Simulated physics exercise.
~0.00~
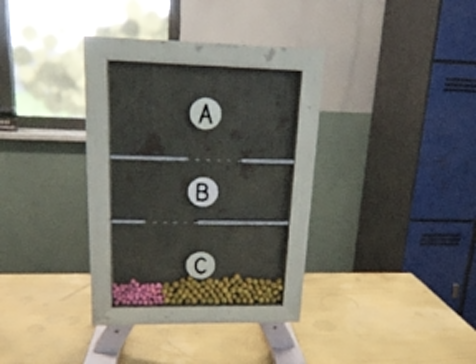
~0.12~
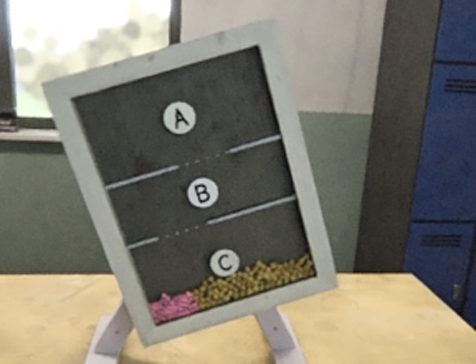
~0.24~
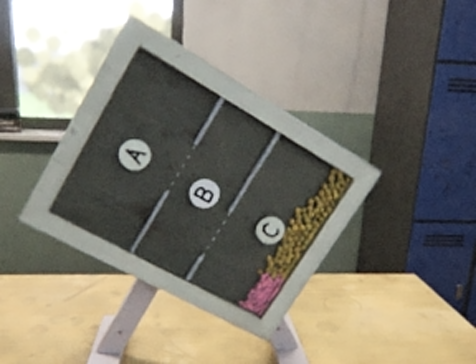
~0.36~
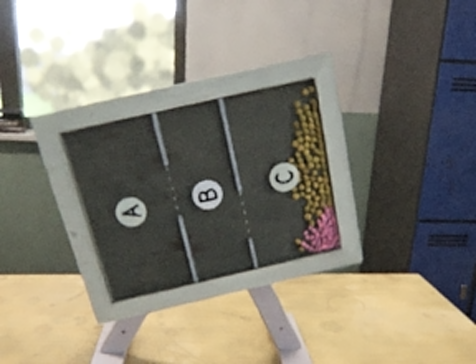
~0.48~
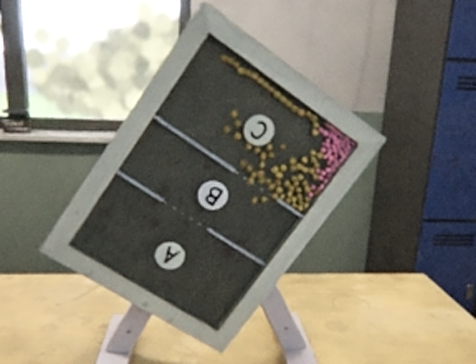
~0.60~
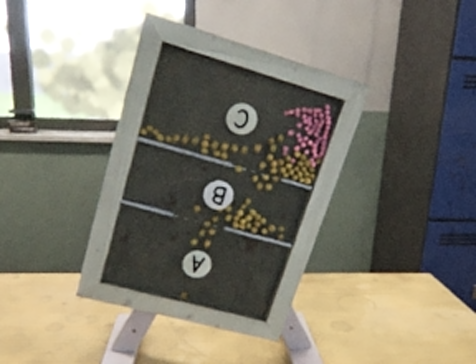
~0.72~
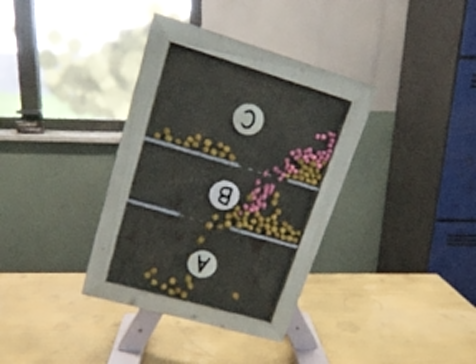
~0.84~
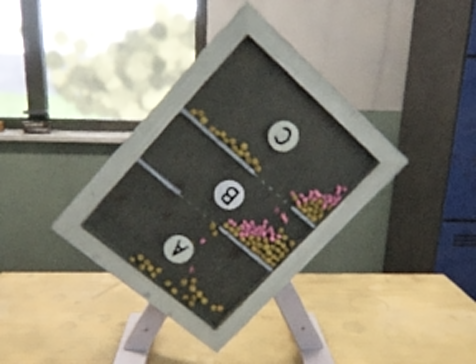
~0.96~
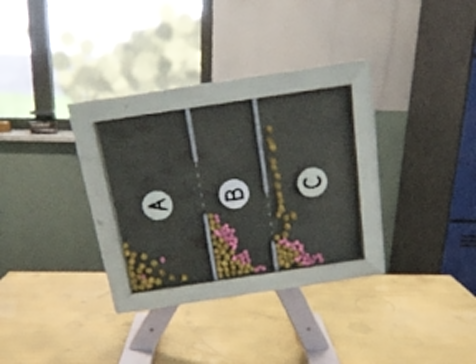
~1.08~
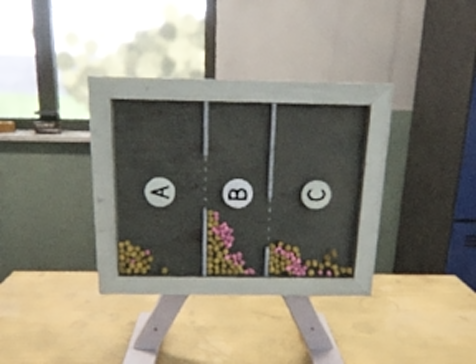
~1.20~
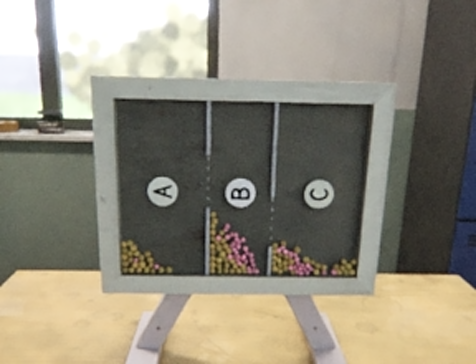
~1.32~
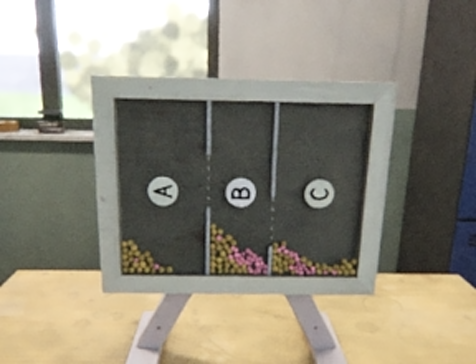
A shallow grey-framed case with a dark interior stands upright on a pale stand on a wooden table, seen from the front, with a window behind at left and blue lockers at right. Thin lines divide it into chambers A, B and C, and pink and mustard-coloured beads lie along the bottom in C. The case turns anticlockwise until nearly upside down, and beads spill through B into A. It pauses, then swings partway back clockwise while the beads slide and tumble. It stops on its side, with sloping heaps resting in all three chambers, mostly mustard in A and mixed in B and C.
